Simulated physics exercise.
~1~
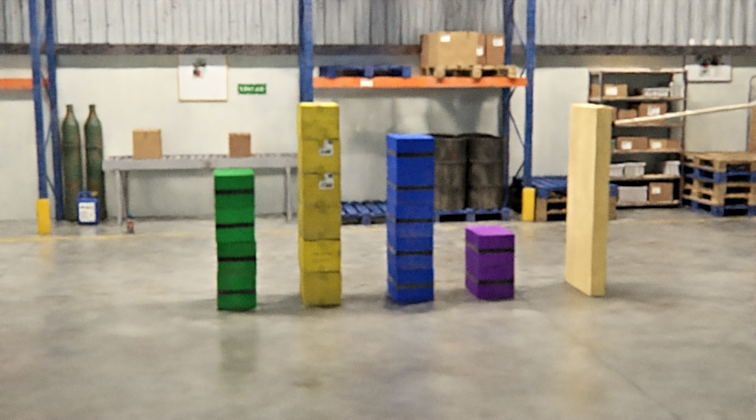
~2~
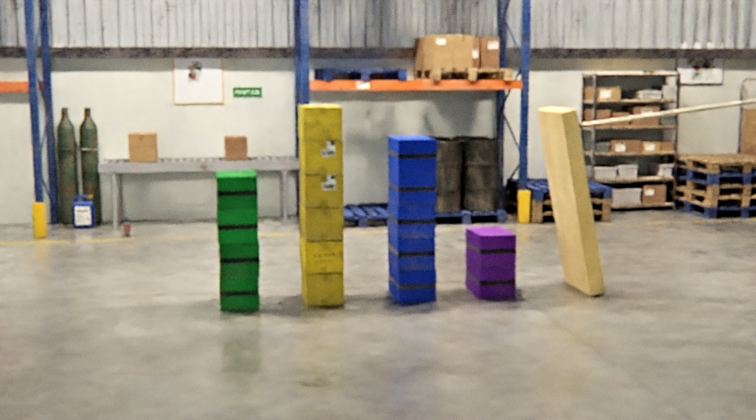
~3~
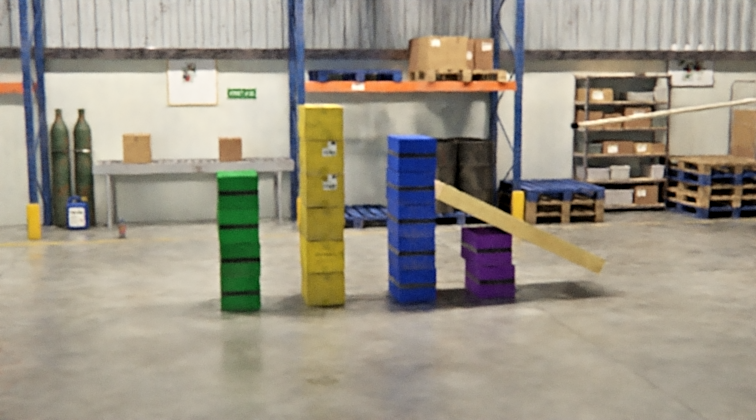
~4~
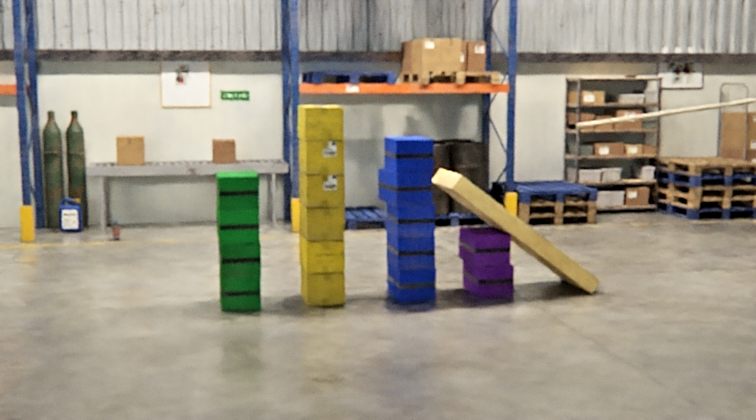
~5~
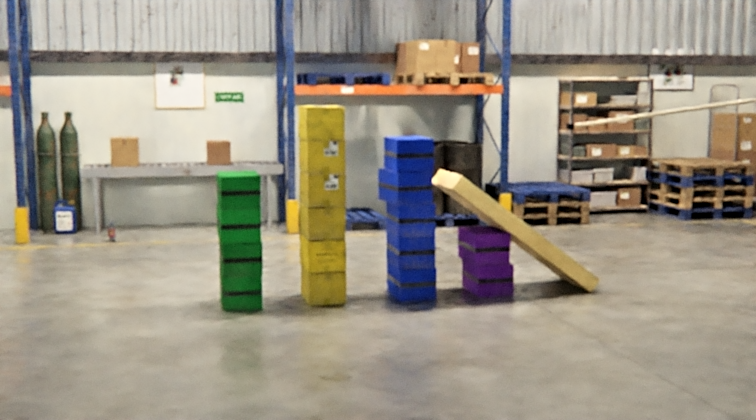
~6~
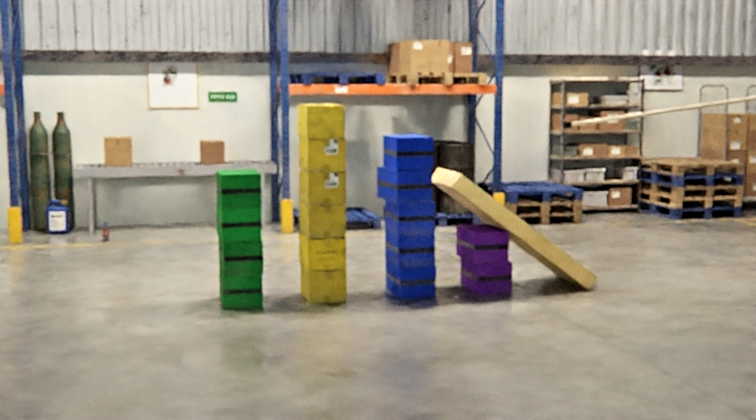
In the video, a pole at the right tips a tall pale board leftward over a short purple stack of cartons and against a blue one. The board comes to rest leaning there, and the green, yellow, blue and purple stacks all remain standing as the view drifts slightly sideways.
